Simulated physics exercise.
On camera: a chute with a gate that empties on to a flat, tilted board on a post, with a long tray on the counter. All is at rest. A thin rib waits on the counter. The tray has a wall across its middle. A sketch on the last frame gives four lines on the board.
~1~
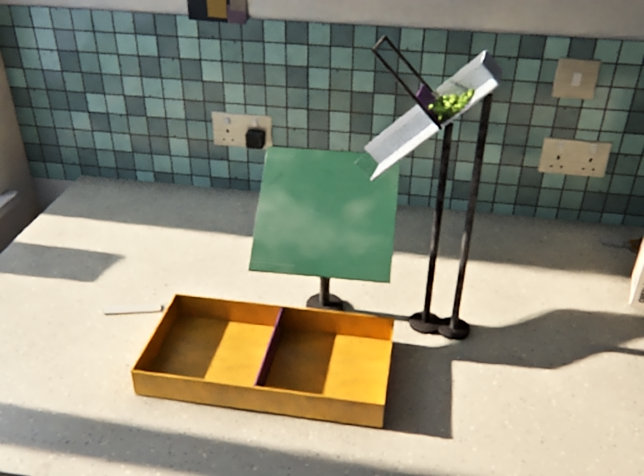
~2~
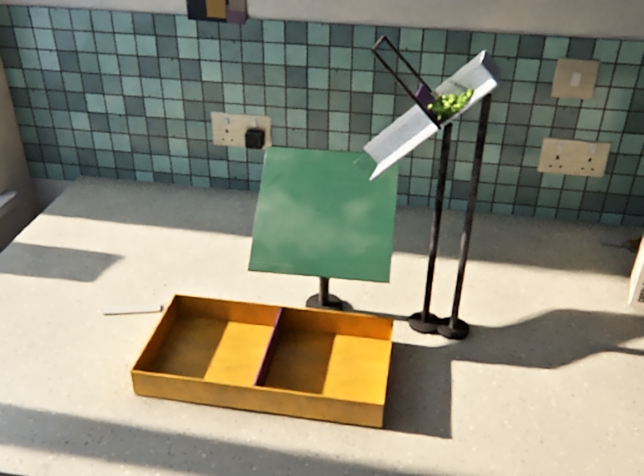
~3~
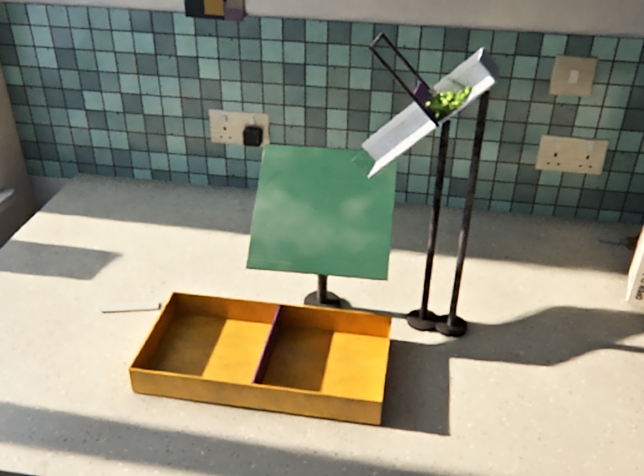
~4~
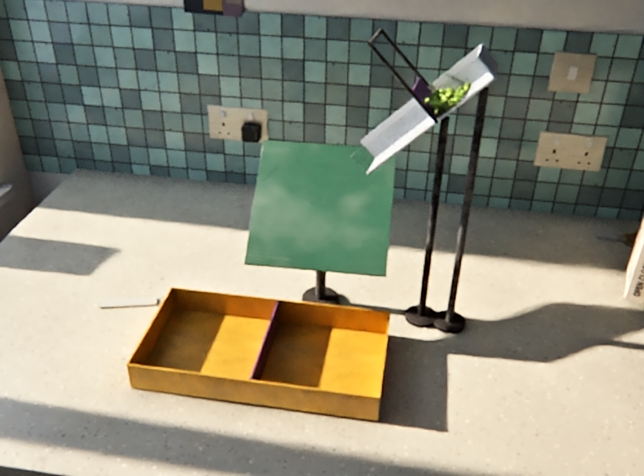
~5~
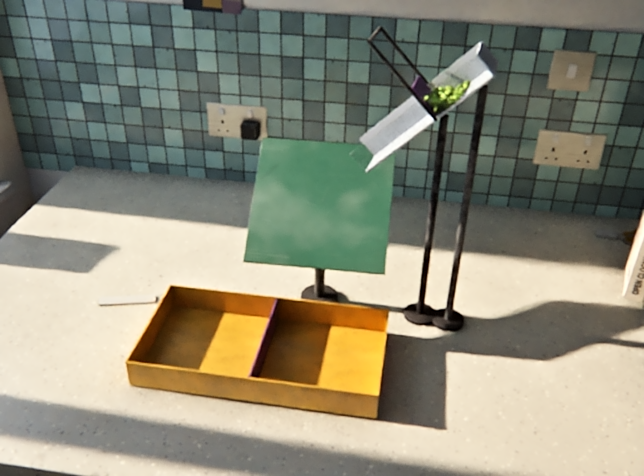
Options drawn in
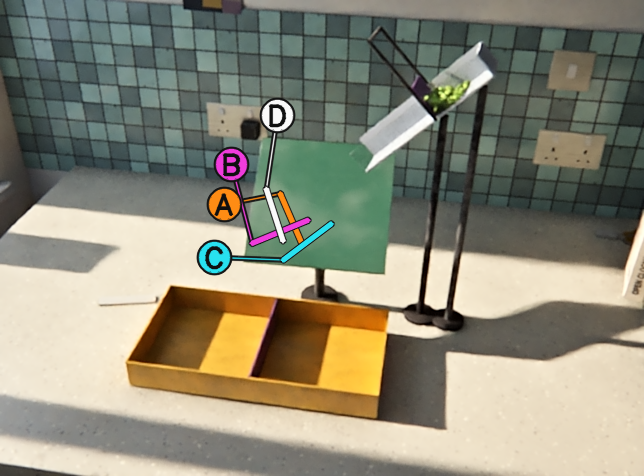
A yellow divided tray sits still below a tilted green board and a chute of peas.
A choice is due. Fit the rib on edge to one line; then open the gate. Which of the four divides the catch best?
B is best.
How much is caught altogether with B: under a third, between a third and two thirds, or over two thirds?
Over two thirds.
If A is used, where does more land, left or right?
More lands on the right.
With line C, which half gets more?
More lands on the left.
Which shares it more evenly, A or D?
D it is.
On the marked copy, line A from (280, 193) to (302, 244); line B from (307, 220) to (252, 243); line C from (331, 223) to (283, 259); line D from (266, 189) to (283, 240).
If A is chosen, of what is caught, a stray few in the left half, nearly all in the right.
If B is chosen, of what is caught, about half in the left half, about half in the right.
If C is chosen, of what is caught, most in the left half, a small part in the right.
If D is chosen, of what is caught, about a quarter in the left half, most in the right.
